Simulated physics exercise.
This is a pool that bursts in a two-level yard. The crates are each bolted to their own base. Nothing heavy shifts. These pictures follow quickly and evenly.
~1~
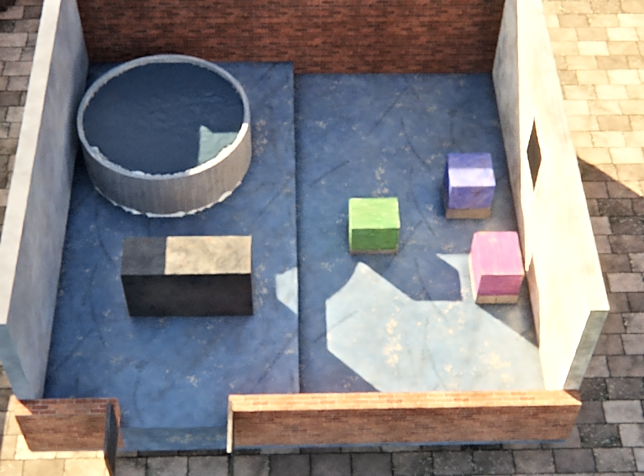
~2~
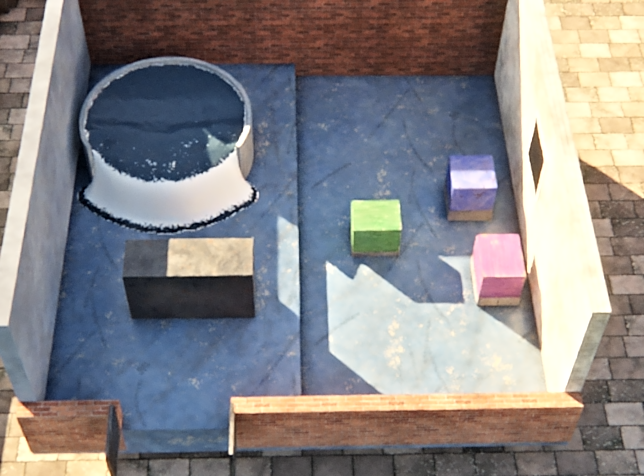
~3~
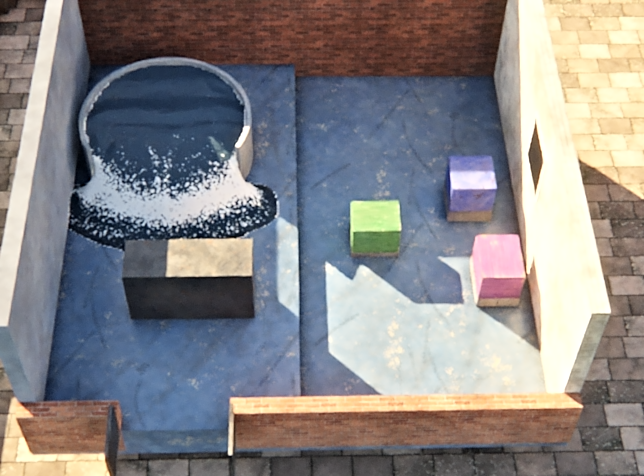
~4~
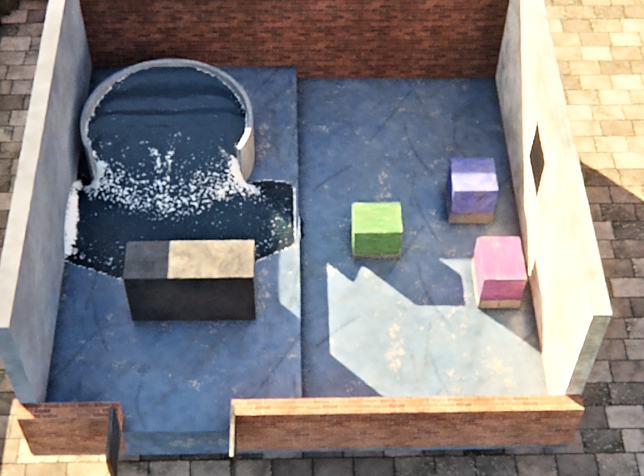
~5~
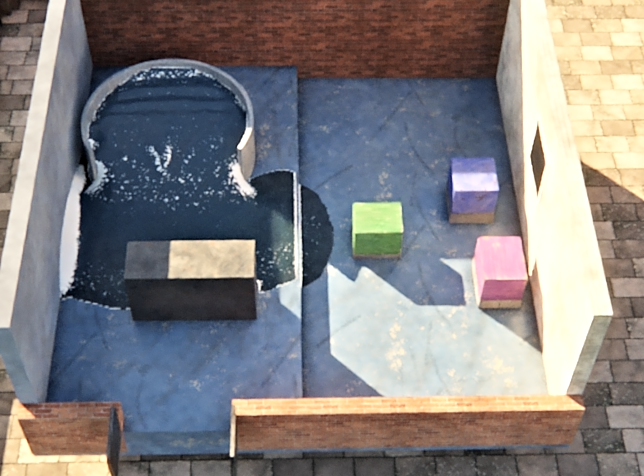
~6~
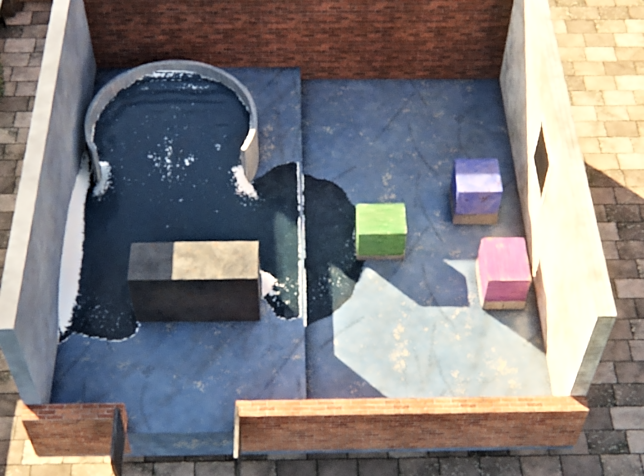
Water sits still in a round pool in a walled yard, then bursts white from its front side. It spreads dark across the floor, wraps around the black and tan block, and crosses the step onto the right-hand level, reaching the green block while the purple and pink blocks stay dry.
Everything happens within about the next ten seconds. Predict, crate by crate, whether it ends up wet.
Result: Most likely the purple crate gets water on it. Most likely the green crate gets water on it. Most likely the blue crate remains untouched.
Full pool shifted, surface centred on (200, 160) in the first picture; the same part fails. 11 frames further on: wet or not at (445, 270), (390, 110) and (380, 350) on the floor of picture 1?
First drenched; next unwetted; last drenched.
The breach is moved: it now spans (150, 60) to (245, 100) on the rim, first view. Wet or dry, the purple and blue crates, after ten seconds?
My reading: Purple gets drenched, blue gets drenched.
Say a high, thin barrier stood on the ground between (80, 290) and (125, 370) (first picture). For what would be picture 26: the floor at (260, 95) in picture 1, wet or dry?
My call: Spared.
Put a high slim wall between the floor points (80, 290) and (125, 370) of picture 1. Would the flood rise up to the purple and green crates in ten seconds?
Purple: Is reached; green: Is reached.
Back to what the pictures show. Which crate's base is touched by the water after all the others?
Last comes the purple-painted one.
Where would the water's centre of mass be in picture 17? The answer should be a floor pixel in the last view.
Somewhere around (202, 253) in the last view.
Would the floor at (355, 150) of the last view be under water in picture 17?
I'd expect that place to be clear.
A moment on, water covers 40 % of the floor; the purple crate not reached, the green crate water round its plinth, the blue crate water round its plinth.
Next, water covers 55 % of the floor; the purple crate water round its plinth, the green crate water round its plinth, the blue crate water round its plinth.
Then, water covers 75 % of the floor; the purple crate water round its plinth, the green crate water round its plinth, the blue crate water round its plinth.
Later, water covers 95 % of the floor; the purple crate water round its plinth, the green crate water round its plinth, the blue crate water round its plinth.
In the end, water covers 95 % of the floor; the purple crate was topped, the green crate was topped, the blue crate stayed above the water.
